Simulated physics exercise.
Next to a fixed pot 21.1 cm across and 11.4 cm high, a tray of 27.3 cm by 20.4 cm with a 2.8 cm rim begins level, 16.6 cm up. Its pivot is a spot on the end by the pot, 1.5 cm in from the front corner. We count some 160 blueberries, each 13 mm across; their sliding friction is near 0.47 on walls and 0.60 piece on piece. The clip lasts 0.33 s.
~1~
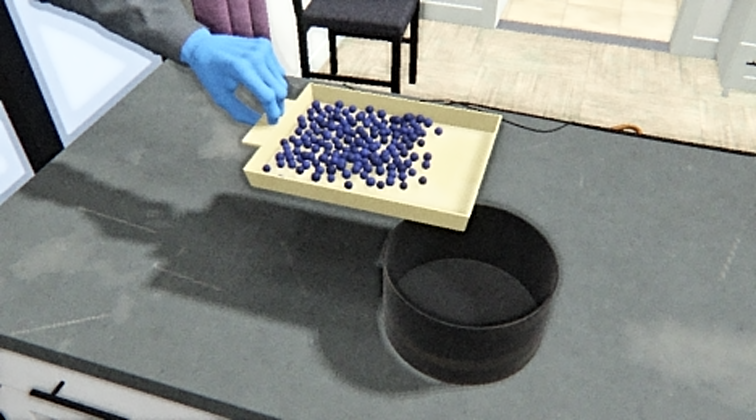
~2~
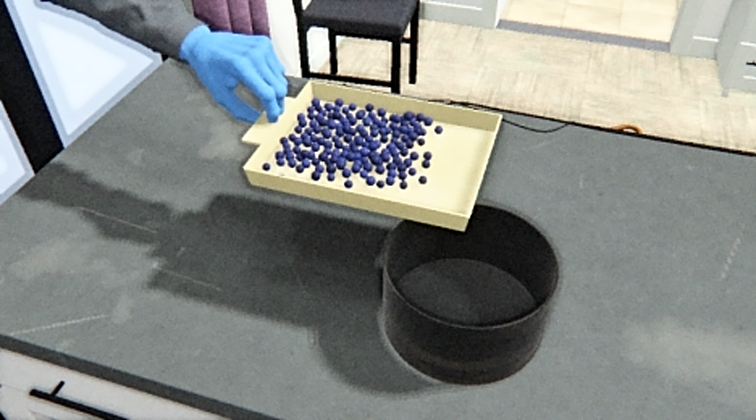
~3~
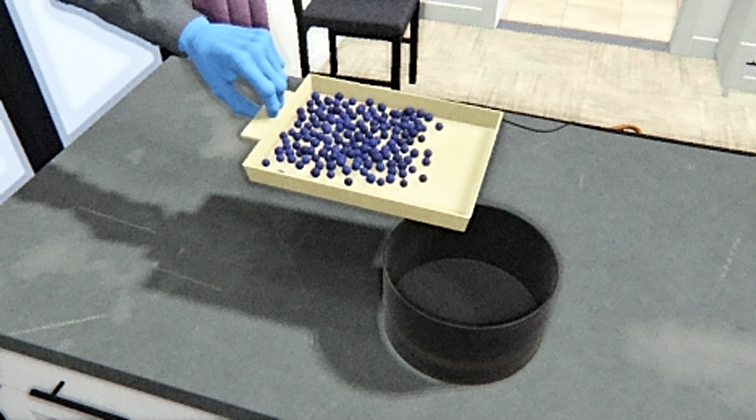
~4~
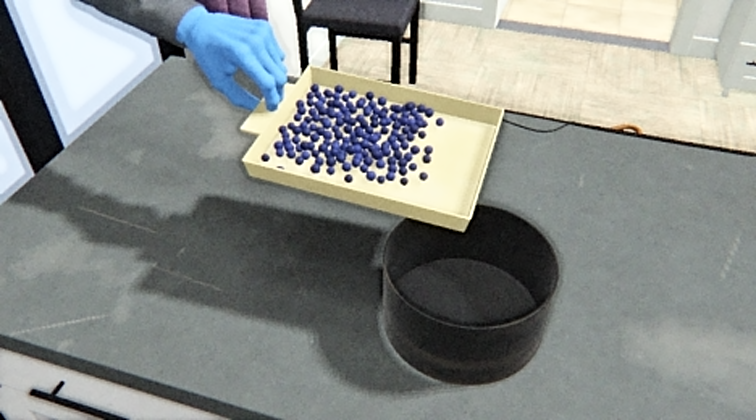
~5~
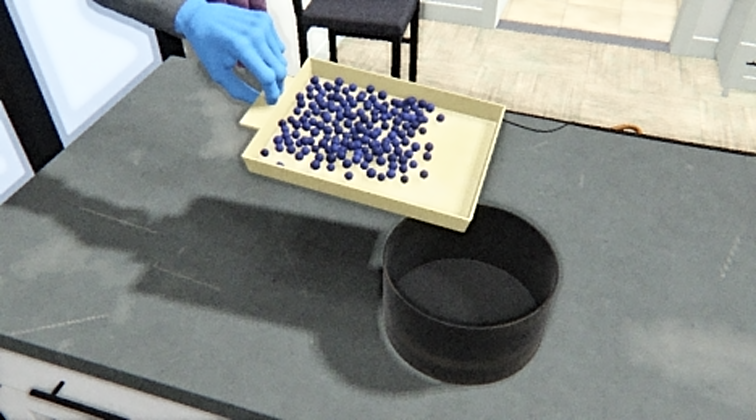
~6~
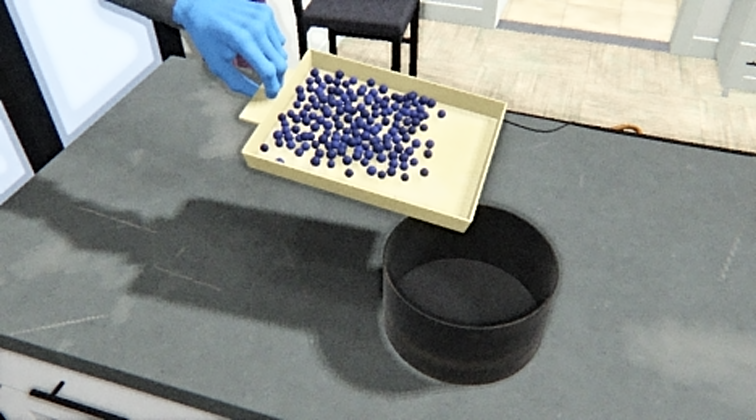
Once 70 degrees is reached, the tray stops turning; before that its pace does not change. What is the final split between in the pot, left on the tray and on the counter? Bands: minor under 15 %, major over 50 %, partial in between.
My prediction: Pot: My guess is a mere handful of the pieces, tray: My guess is the majority of the pieces, counter: My guess is a mere handful of the pieces.
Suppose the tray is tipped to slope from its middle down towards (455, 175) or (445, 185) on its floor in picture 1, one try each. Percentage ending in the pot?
That would be close to 0 per cent, then close to 0 per cent.
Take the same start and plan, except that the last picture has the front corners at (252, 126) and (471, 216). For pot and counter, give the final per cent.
You'd end with pot at 5 and counter at 5.
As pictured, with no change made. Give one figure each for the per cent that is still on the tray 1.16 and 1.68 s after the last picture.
About 100, 95.
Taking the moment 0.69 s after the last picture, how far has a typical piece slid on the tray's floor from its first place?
Displacement on the tray: Roughly 9 cm.
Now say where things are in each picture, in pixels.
Tray tilt 0 degrees, front corners at (249, 168) and (466, 213); middle of the pieces at (354, 146); pot at (470, 259), in the first picture.
Tray tilt 1 degrees, front corners at (249, 167) and (466, 213); middle of the pieces at (354, 145), in the second picture.
Tray tilt 3 degrees, front corners at (248, 163) and (466, 214); middle of the pieces at (354, 141), in the third picture.
Tray tilt 5 degrees, front corners at (248, 159) and (467, 215), lowest corner right front; middle of the pieces at (354, 136), in the fourth picture.
Tray tilt 8 degrees, front corners at (247, 154) and (467, 216), lowest corner right front; middle of the pieces at (354, 131), in the fifth picture.
Tray tilt 11 degrees, front corners at (247, 150) and (468, 217), lowest corner right front; middle of the pieces at (354, 126); pot at (470, 259), in the sixth picture.
Then, 0.69 s after the last picture, tilt 39 degrees; the tray holds 100 %, the pot 0 %.
Then, 1.16 s after the last picture, tilt 57 degrees; the tray holds 100 %, the pot 0 %.
Then, 1.68 s after the last picture, tilt 70 degrees; the tray holds 95 %, the pot 5 %.
In the end, pot 5 %, tray 95 %, counter 0 %.
